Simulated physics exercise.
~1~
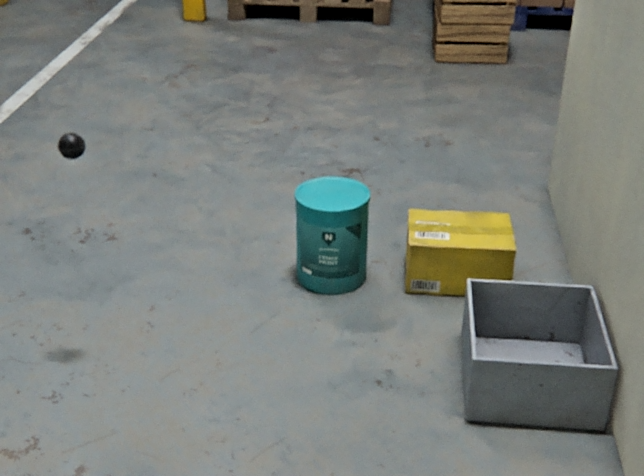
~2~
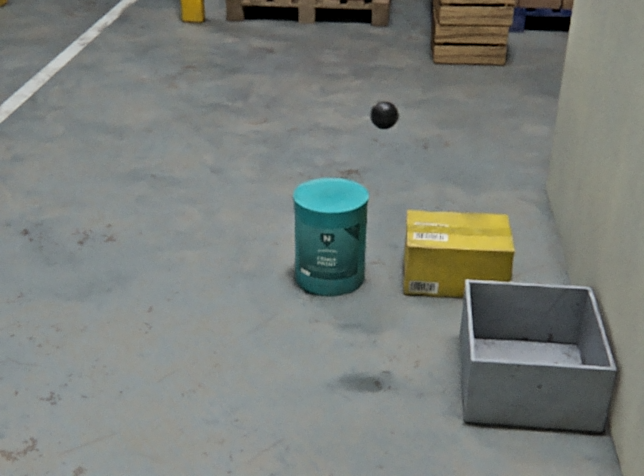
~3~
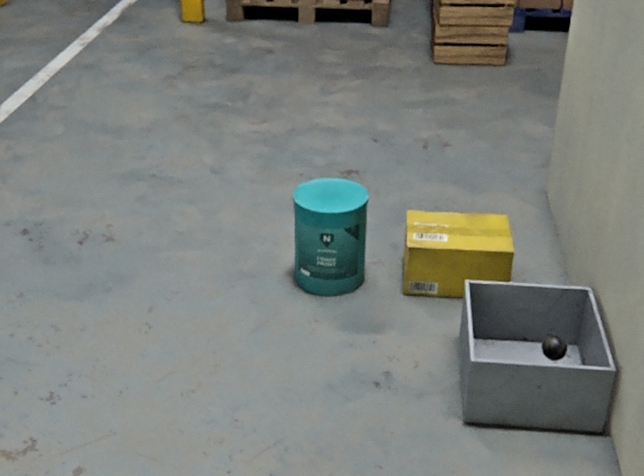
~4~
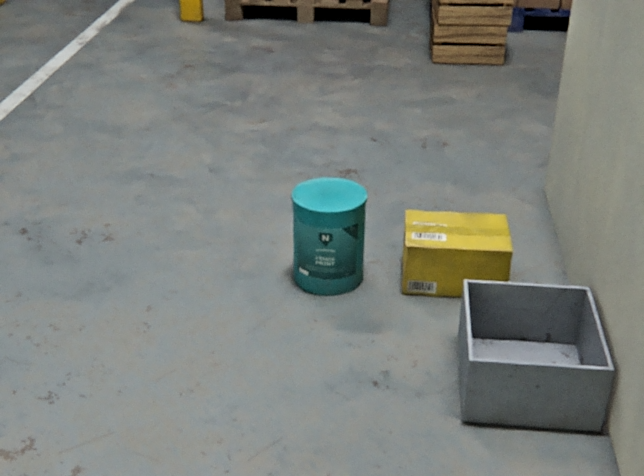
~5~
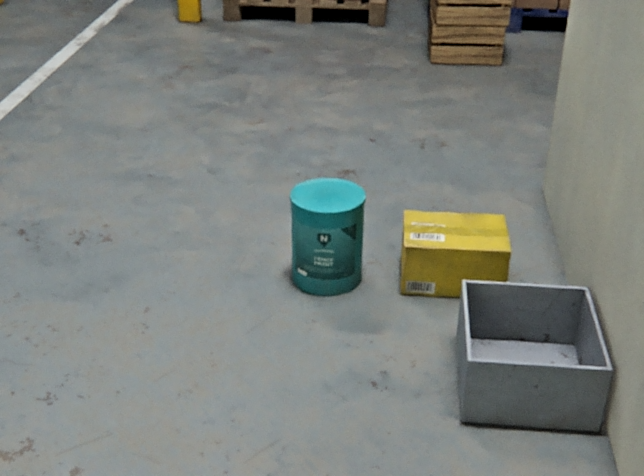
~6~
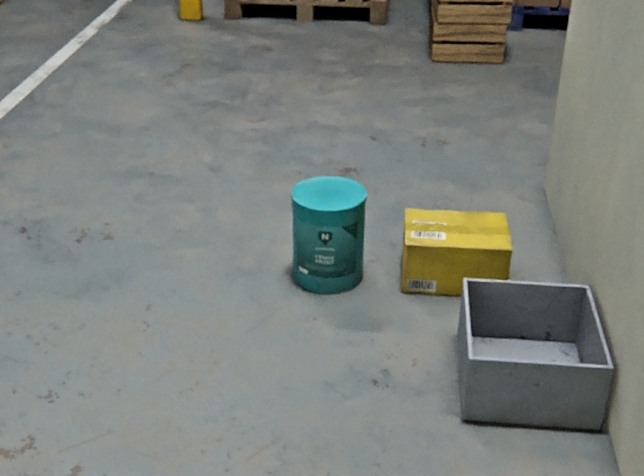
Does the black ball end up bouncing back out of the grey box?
No, the black ball stays in the grey box. It drops in and sinks out of sight behind the front wall, and it never shows up on the floor around it.
